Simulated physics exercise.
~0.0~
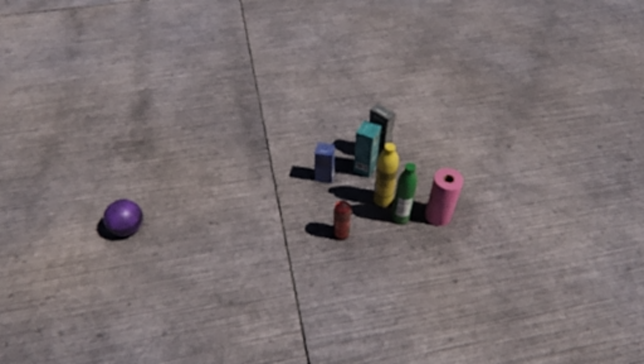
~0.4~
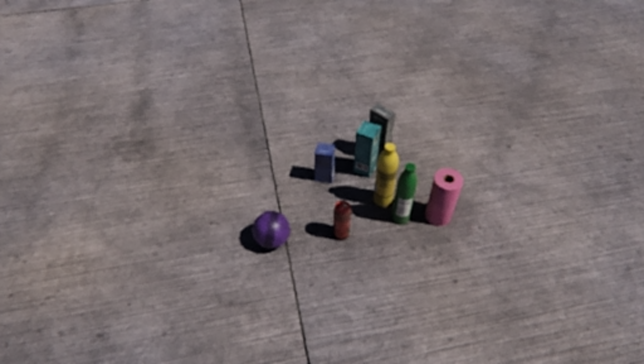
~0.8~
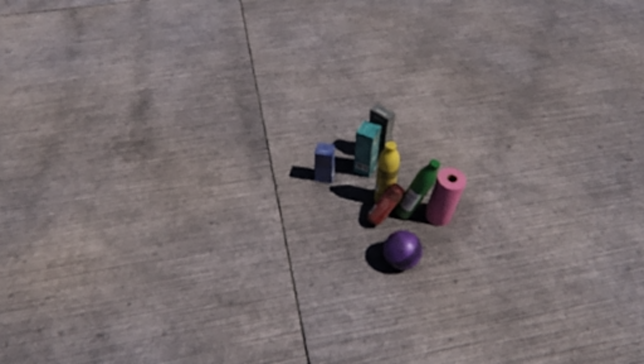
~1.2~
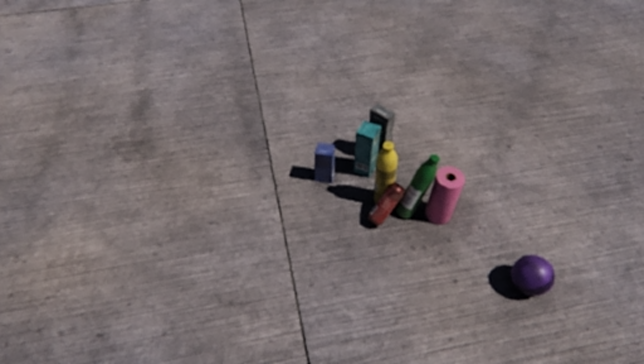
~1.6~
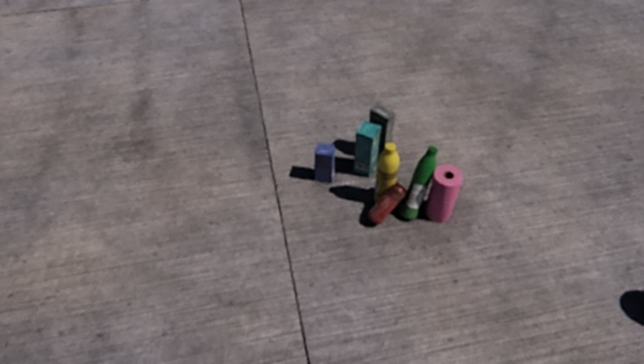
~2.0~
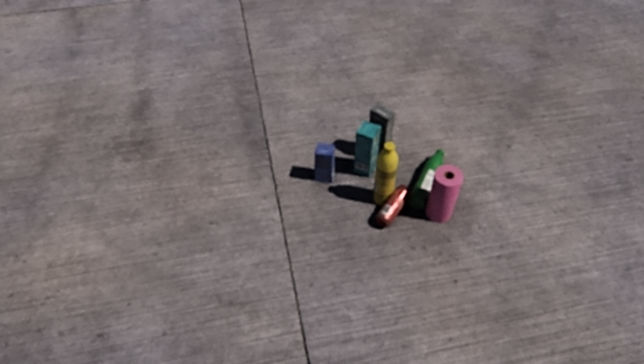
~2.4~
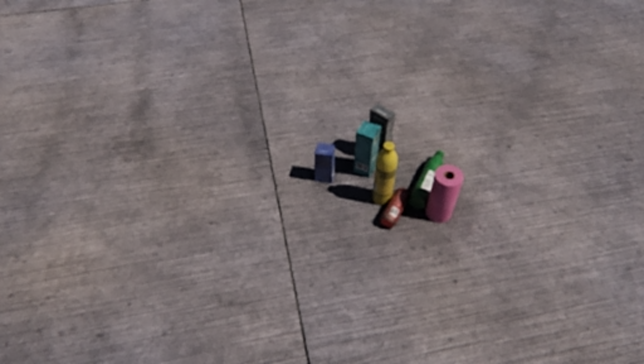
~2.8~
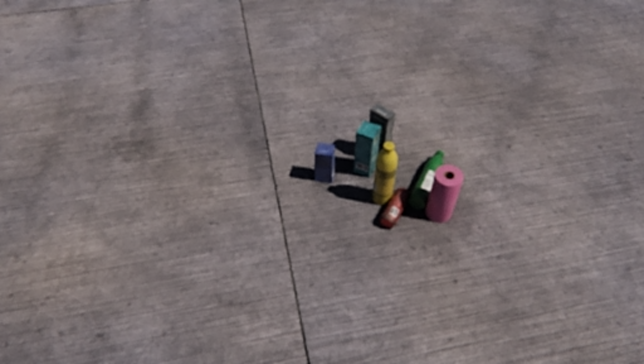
A pink roll stood among bottles, cartons and a red can on concrete as a purple ball rolled in from the left, knocked the can and green bottle over, and rolled out of view to the right, leaving the others standing.
